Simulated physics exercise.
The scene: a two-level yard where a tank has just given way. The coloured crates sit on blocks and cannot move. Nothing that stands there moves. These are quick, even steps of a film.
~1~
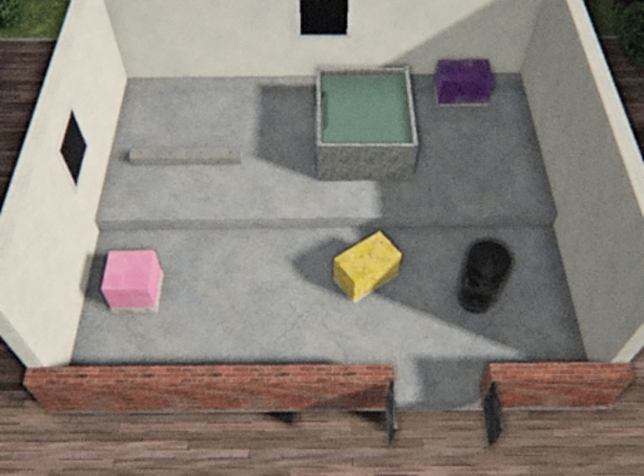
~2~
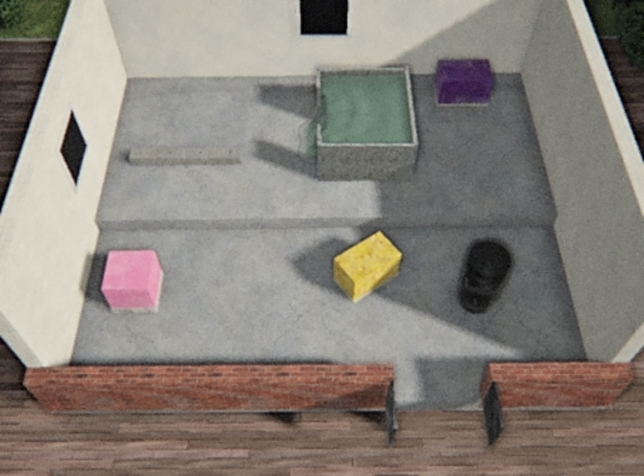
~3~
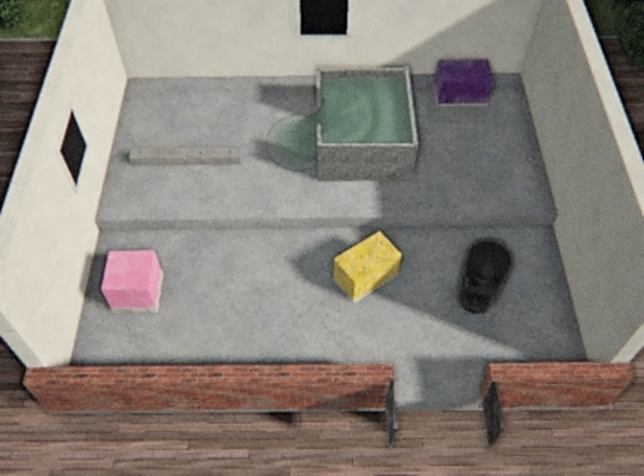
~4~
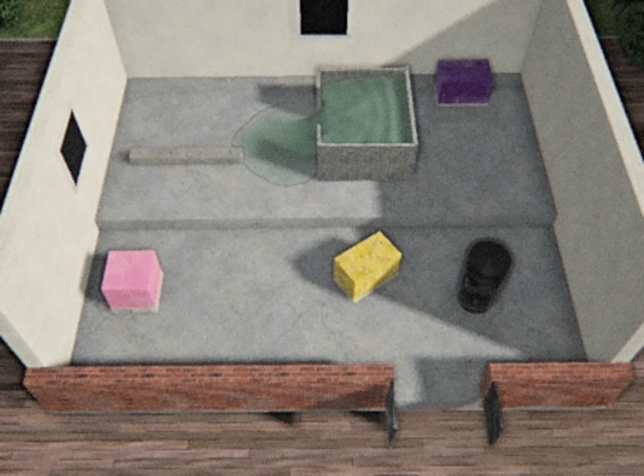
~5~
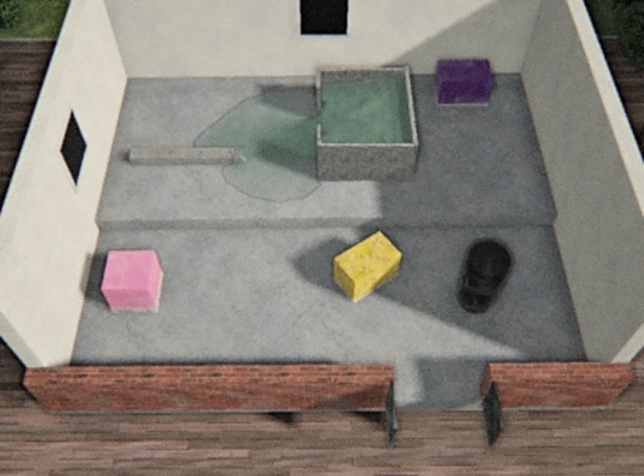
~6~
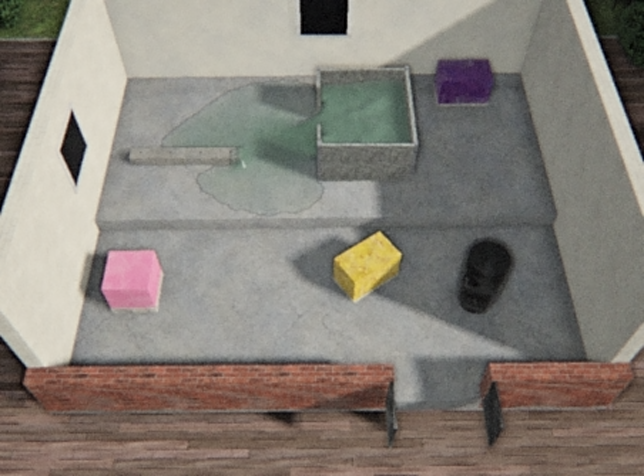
A walled yard with a grey floor on two levels is seen from high above its low brick front wall. A square stone tank of green water stands at the back, a purple block to its right, a low grey bar to its left, and pink and yellow blocks and a dark rounded object nearer. Water pours from the tank's left side and spreads leftward around the bar.
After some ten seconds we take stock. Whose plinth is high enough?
One by one: The pink crate gets wet; the yellow crate gets wet; the purple crate gets wet.
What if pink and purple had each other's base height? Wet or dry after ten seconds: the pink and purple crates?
Then: The pink crate gets wet; the purple crate stays dry.
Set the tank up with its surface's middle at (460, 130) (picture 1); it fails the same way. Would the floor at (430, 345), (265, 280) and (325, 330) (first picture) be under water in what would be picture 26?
As listed: Clear, covered, clear.
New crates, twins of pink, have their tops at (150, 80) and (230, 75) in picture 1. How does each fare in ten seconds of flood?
One after the other: Gets wet, is topped.
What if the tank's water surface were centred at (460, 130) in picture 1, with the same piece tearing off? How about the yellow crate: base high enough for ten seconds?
My reading: Yellow crate is wetted.
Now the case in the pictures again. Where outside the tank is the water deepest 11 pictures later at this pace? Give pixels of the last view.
At about (125, 90).
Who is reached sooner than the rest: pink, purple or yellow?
It is the pink-painted one.
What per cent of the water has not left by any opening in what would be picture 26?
Near 100 in a hundred.
A moment on, water covers 30 % of the floor; the pink crate not reached, the yellow crate not reached, the purple crate not reached.
Next, water covers 35 % of the floor; the pink crate water round its plinth, the yellow crate not reached, the purple crate not reached.
Then, water covers 40 % of the floor; the pink crate water round its plinth, the yellow crate not reached, the purple crate not reached.
Later, water covers 55 % of the floor; the pink crate water round its plinth, the yellow crate not reached, the purple crate not reached.
In the end, water covers 80 % of the floor; the pink crate was topped, the yellow crate was topped, the purple crate was topped.
